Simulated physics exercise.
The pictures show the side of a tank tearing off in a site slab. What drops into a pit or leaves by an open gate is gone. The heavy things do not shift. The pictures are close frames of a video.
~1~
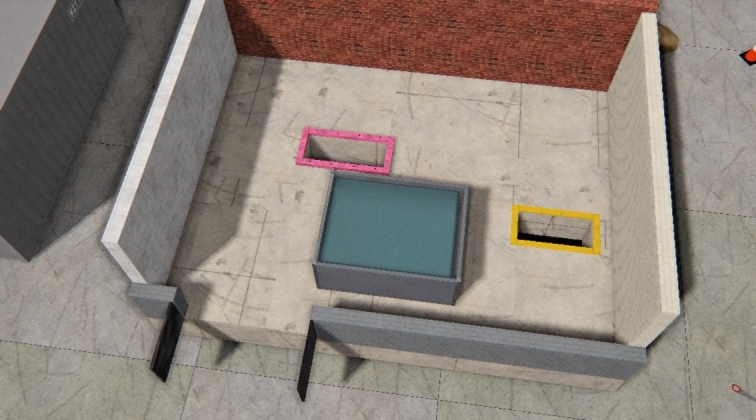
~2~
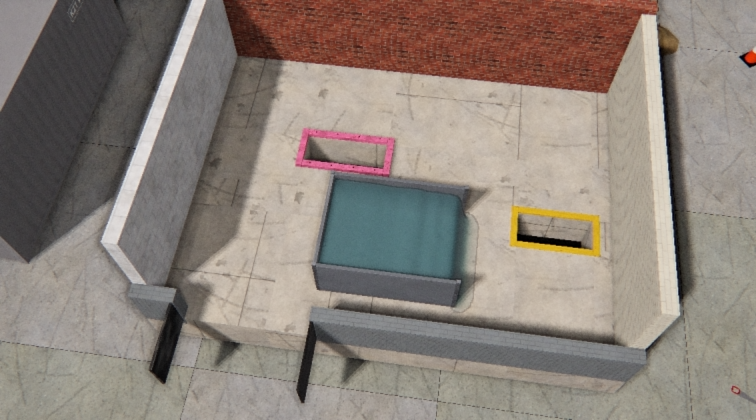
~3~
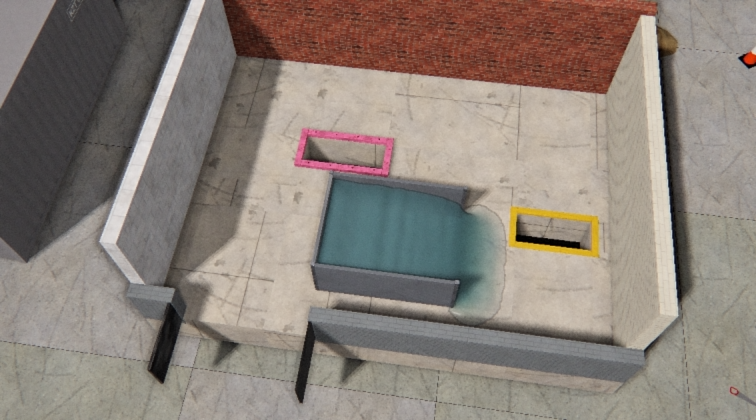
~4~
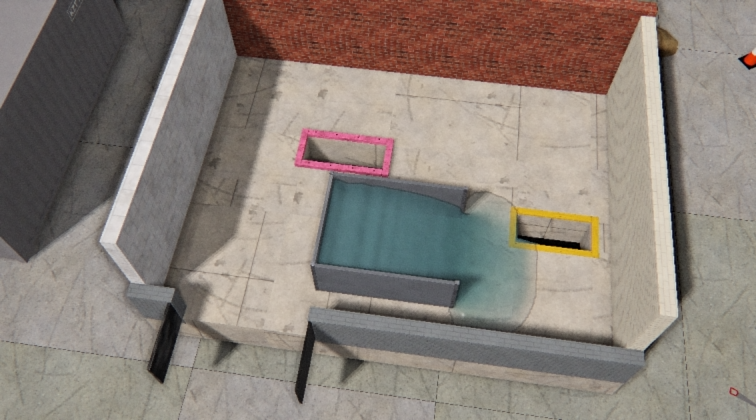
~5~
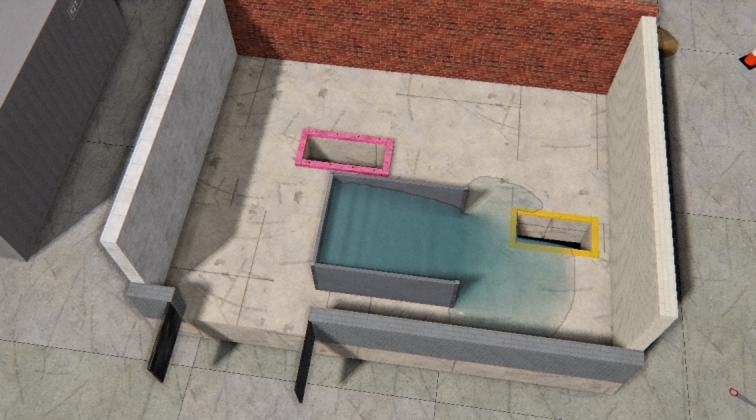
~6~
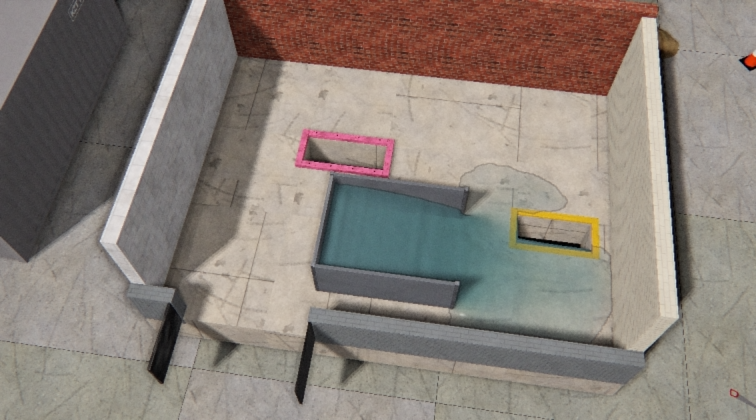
Water pours out of the tank's open right side and spreads around the yellow-edged pit.
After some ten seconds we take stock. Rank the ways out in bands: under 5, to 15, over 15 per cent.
The gate takes less than 5 %; the pink pit takes less than 5 %; the yellow pit takes more than 15 %.
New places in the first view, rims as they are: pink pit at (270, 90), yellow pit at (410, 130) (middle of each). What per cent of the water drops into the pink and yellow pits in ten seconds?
Parts in a hundred: Pink 8, yellow 15.
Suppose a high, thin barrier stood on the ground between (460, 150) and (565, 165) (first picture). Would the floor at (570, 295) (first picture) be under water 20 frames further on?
Verdict: Flooded.
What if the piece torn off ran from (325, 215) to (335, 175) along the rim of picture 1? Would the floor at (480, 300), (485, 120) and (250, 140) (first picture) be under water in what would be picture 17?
As listed: Clear, dry, flooded.
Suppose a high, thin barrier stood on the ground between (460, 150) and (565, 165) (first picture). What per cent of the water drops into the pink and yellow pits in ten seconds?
Per cent: Pink 0, yellow 60.
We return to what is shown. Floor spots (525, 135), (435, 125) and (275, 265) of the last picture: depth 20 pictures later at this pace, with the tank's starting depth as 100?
In that order: 2, 0 and 0 per cent.
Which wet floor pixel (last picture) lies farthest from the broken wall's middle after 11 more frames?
Roughly at (603, 96).
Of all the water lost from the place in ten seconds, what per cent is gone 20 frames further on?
Some 55 per cent.
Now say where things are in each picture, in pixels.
The first picture shows still water in the water tank at (393, 226).
In the second picture, the front is at (455, 309), out from the gap at (457, 252).
In the third picture, water pours out at (456, 253) and has run to (478, 320).
In the fourth picture, water pours out at (455, 254) and has run to (506, 331).
In the fifth picture, water pours out at (455, 254) and has run to (568, 299).
In the sixth picture, water pours out at (456, 255) and has run to (611, 289).
A moment on, water covers 25 % of the floor; the gate 0 %, the pink pit 0 %, the yellow pit 9 %.
Next, water covers 30 % of the floor; the gate 0 %, the pink pit 0 %, the yellow pit 17 %.
Then, water covers 35 % of the floor; the gate 0 %, the pink pit 0 %, the yellow pit 34 %.
Later, water covers 75 % of the floor; the gate 1 %, the pink pit 0 %, the yellow pit 50 %.
In the end, water covers 85 % of the floor; the gate 3 %, the pink pit 0 %, the yellow pit 58 %.
